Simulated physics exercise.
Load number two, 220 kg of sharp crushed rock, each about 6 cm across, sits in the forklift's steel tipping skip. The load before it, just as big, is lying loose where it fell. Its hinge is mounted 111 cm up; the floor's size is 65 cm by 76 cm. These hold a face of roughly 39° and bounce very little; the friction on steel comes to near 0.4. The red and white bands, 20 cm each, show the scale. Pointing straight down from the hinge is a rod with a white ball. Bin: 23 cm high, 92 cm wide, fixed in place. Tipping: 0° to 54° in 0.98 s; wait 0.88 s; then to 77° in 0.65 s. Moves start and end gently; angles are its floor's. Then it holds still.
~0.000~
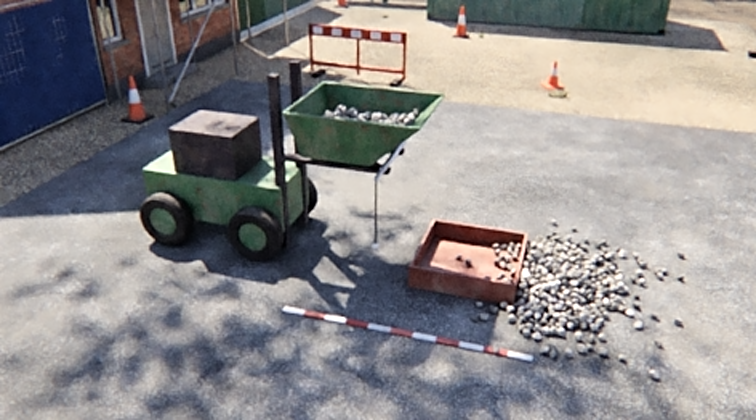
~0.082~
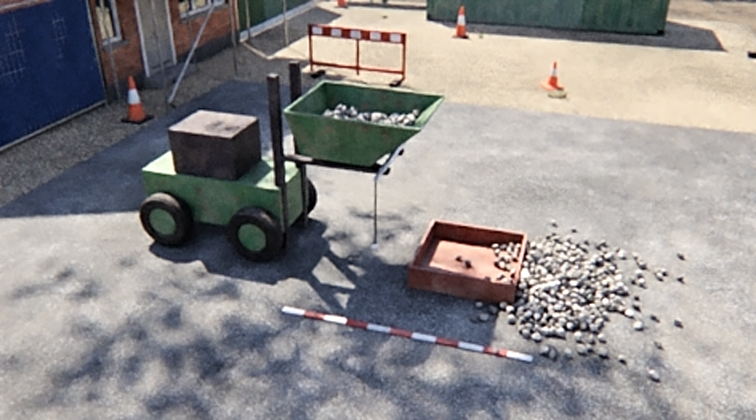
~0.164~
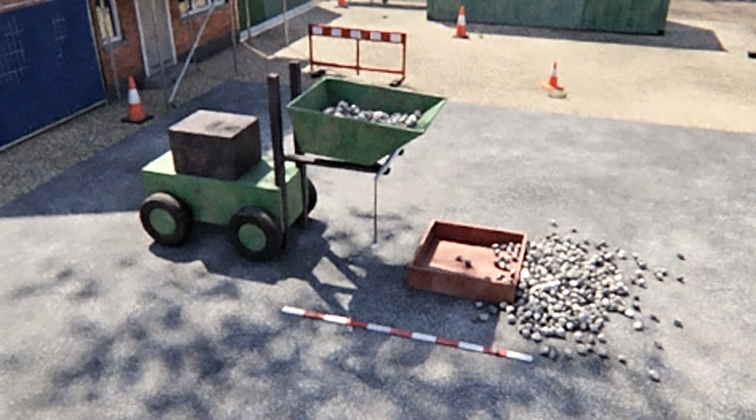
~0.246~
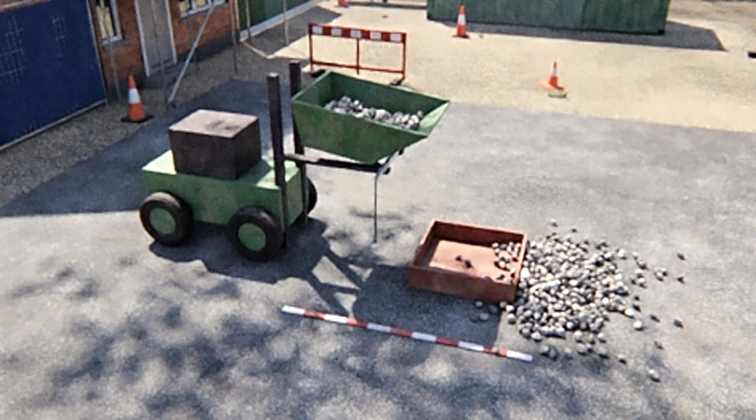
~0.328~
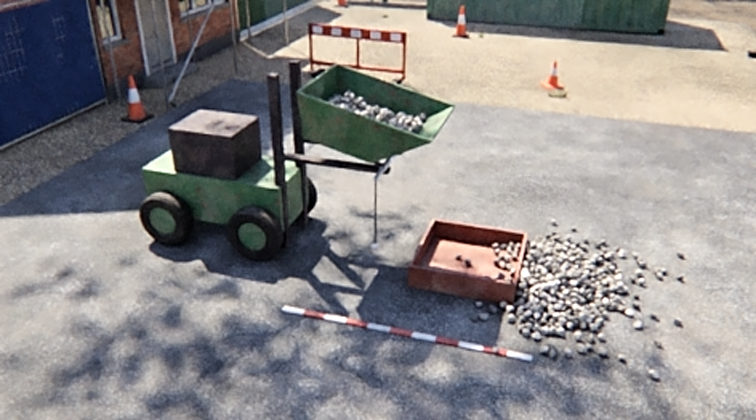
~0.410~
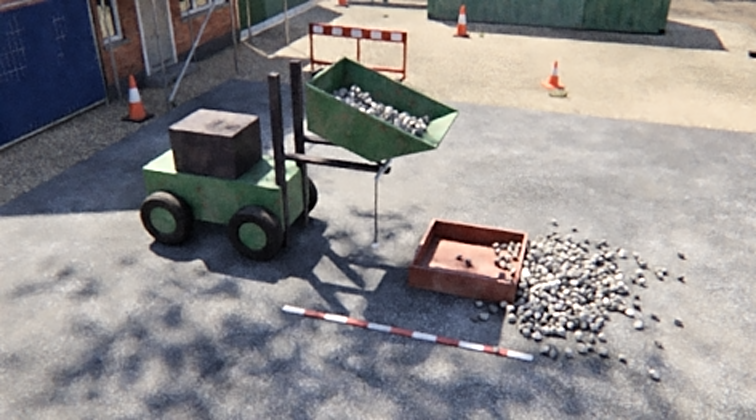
A sunlit paved yard with sandy ground, orange cones and a red-and-white barrier behind is seen from above by a still camera. A green forklift on the left holds a raised green skip of grey stones, with a shallow reddish-brown bin, loose stones and a red-and-white striped pole to its right and front. The skip slowly tilts rightward, its stones shifting slightly inside, while the forklift stays put.
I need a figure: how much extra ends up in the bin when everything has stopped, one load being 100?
Roughly 84 per cent of a load more.
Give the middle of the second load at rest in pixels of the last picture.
Middle: Approx. (488, 261) px.
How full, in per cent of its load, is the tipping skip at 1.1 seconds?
About 100 percent is still in there.
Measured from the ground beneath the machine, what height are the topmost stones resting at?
I'd say close to 38 cm above the ground.
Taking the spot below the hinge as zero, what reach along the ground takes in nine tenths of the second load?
Distance: Roughly 120 cm.
After 0.7 s the floor is at 46°; in per cent of one load, 100 in the tipping skip, 5 in the bin, 95 beside or beyond the bin; the foremost stones are at (667, 289).
After 1.1 s the floor is at 54°; in per cent of one load, 100 in the tipping skip, 5 in the bin, 95 beside or beyond the bin; the foremost stones are at (667, 289).
After 3.0 s the floor is at 77°; in per cent of one load, 19 in the tipping skip, 78 in the bin, 104 beside or beyond the bin; the foremost stones are at (667, 289).
After 5.3 s the floor is at 77°; in per cent of one load, 0 in the tipping skip, 88 in the bin, 112 beside or beyond the bin; the foremost stones are at (667, 289). Net gain in the bin, 84.
